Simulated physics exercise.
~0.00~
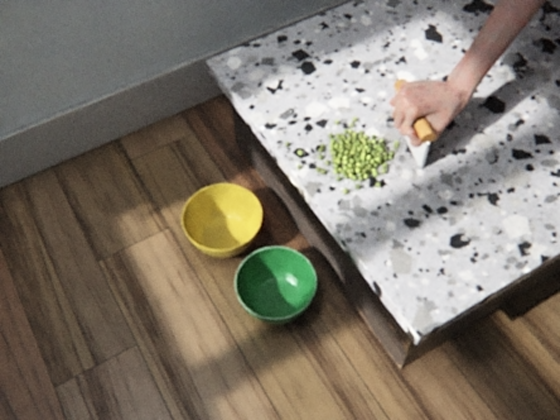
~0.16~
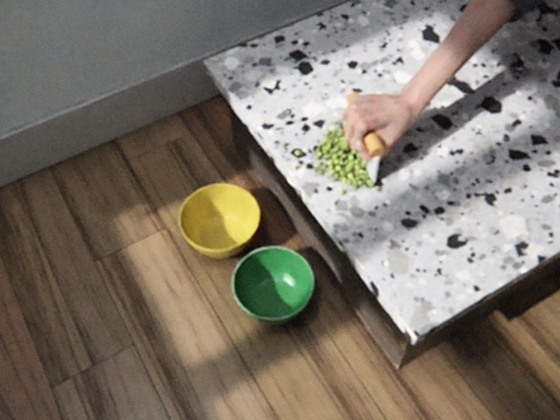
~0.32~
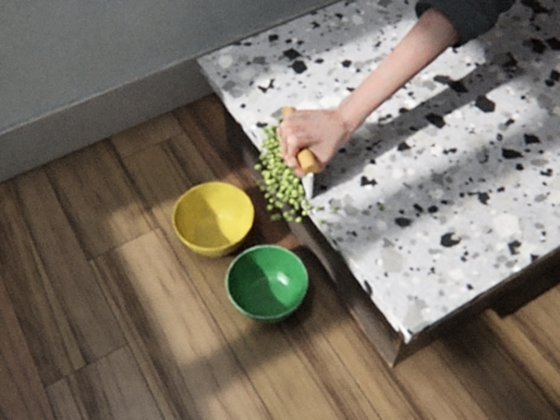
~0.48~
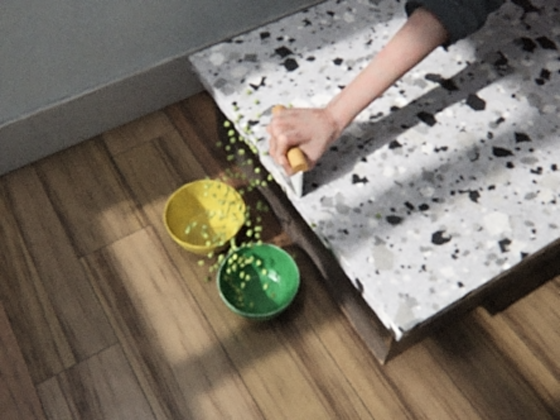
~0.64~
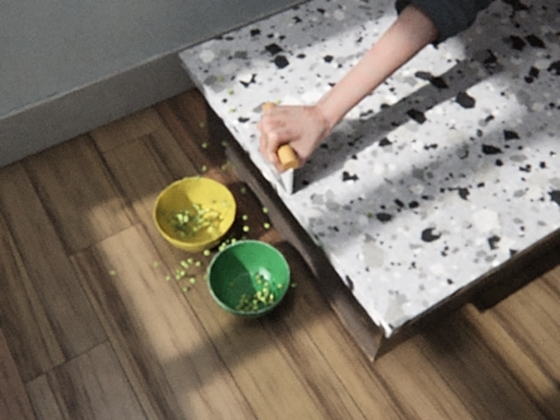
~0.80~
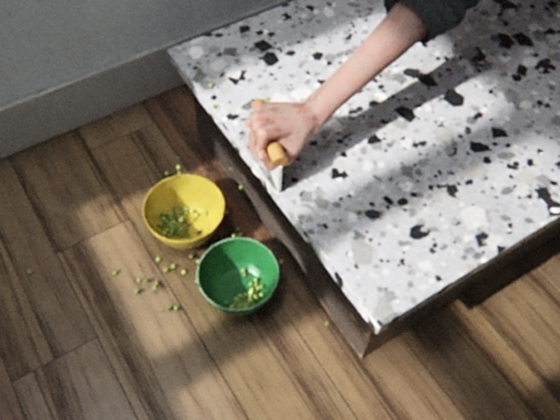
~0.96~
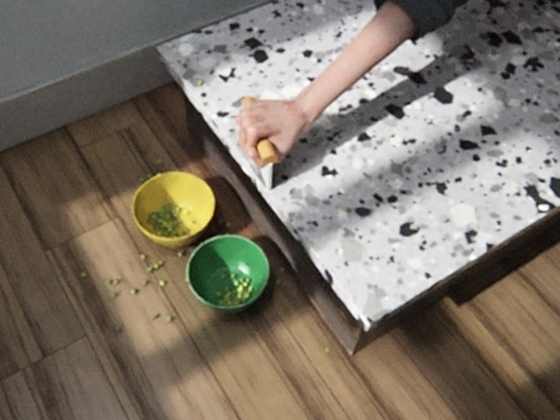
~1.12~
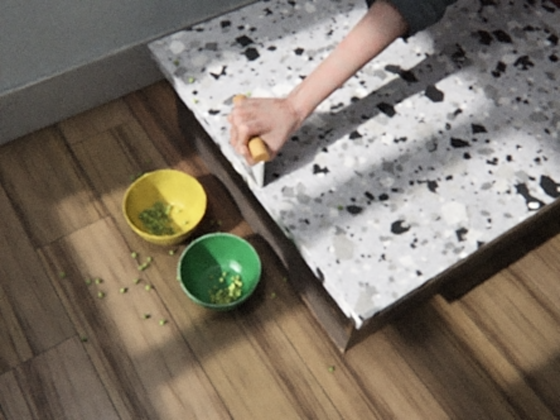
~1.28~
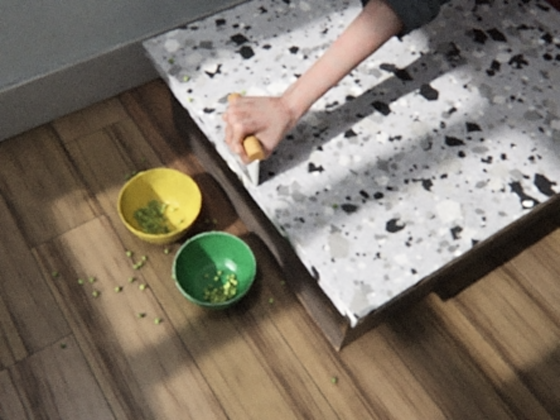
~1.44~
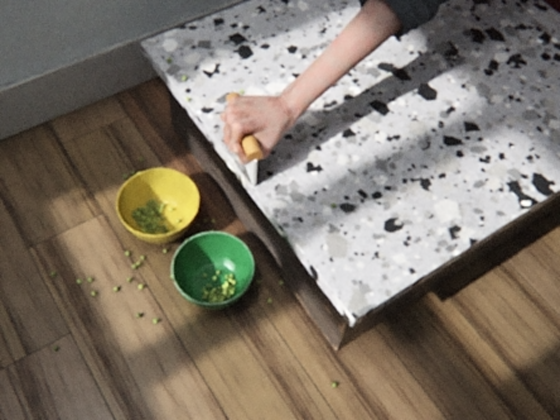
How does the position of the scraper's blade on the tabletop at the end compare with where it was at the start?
At the start the blade was well in from the edge, just to the right of the pile of peas. By the end it was farther left, resting at the edge of the tabletop beside the bowls.
